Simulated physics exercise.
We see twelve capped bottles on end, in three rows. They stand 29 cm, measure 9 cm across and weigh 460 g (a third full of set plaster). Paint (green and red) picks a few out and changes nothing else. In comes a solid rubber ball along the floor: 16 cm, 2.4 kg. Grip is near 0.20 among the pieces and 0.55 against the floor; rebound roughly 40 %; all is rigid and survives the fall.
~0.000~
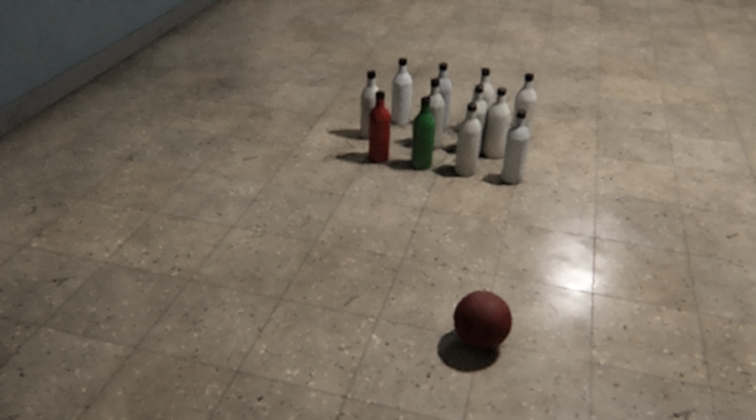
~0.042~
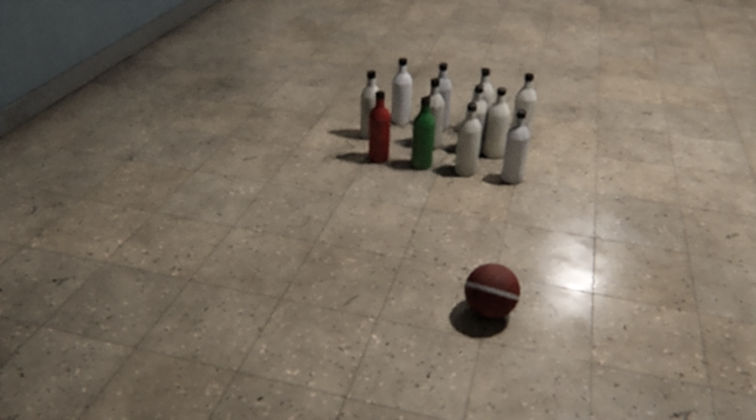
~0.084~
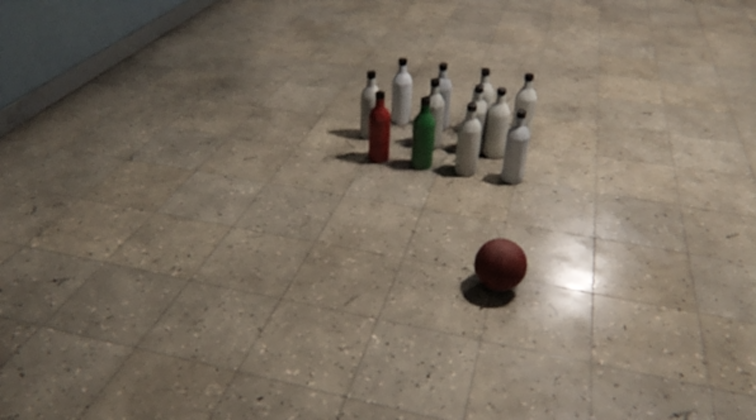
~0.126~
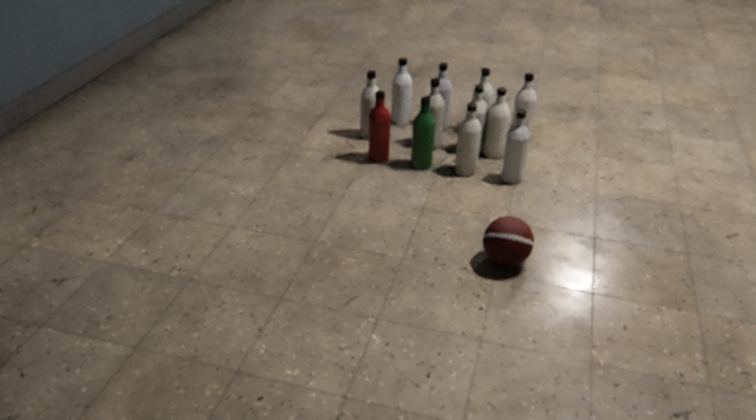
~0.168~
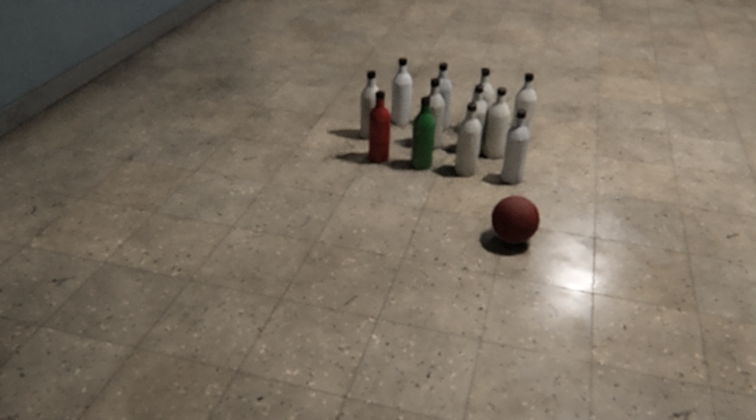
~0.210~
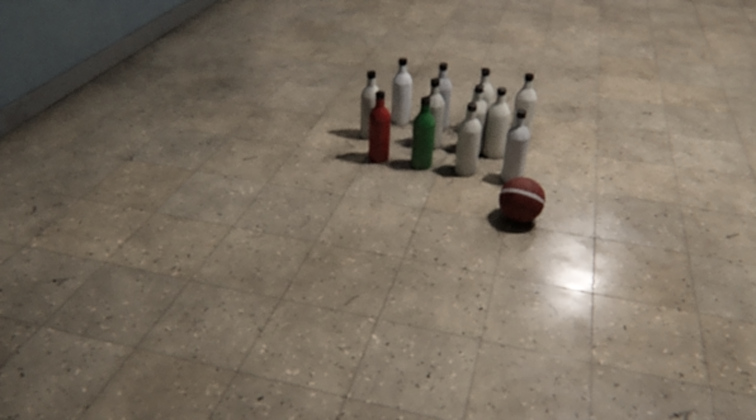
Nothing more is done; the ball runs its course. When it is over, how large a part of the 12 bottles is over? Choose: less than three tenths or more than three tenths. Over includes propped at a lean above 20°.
Fewer than three in ten of them.
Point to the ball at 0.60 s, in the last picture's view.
Near (583, 91).
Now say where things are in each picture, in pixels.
In the first picture (pixels give the middle of a visible side), ball (483, 320) 91 cm before the front row; green bottle (420, 137); red bottle (382, 131); none has stirred.
The second picture shows ball (492, 291) 78 cm before the front row; red bottle (382, 131).
The third picture shows ball (501, 265) 65 cm before the front row; green bottle (420, 137).
The fourth picture shows ball (508, 241) 52 cm before the front row; green bottle (420, 137).
The fifth picture shows ball (515, 219) 39 cm before the front row; red bottle (382, 131).
The sixth picture shows ball (522, 200) 27 cm before the front row; green bottle (420, 137); red bottle (382, 131); none has stirred.
After 0.38 s, ball still moving; 2 of the 12 bottles over.
After 0.60 s, ball still moving; 3 of the 12 bottles over.
In the end (1.9 s), ball rolling away; 1 of the 12 bottles over; red bottle unmoved; green bottle unmoved. That is 8 per cent. From the last view, middles, red bottle near (380, 127), green bottle near (424, 133).
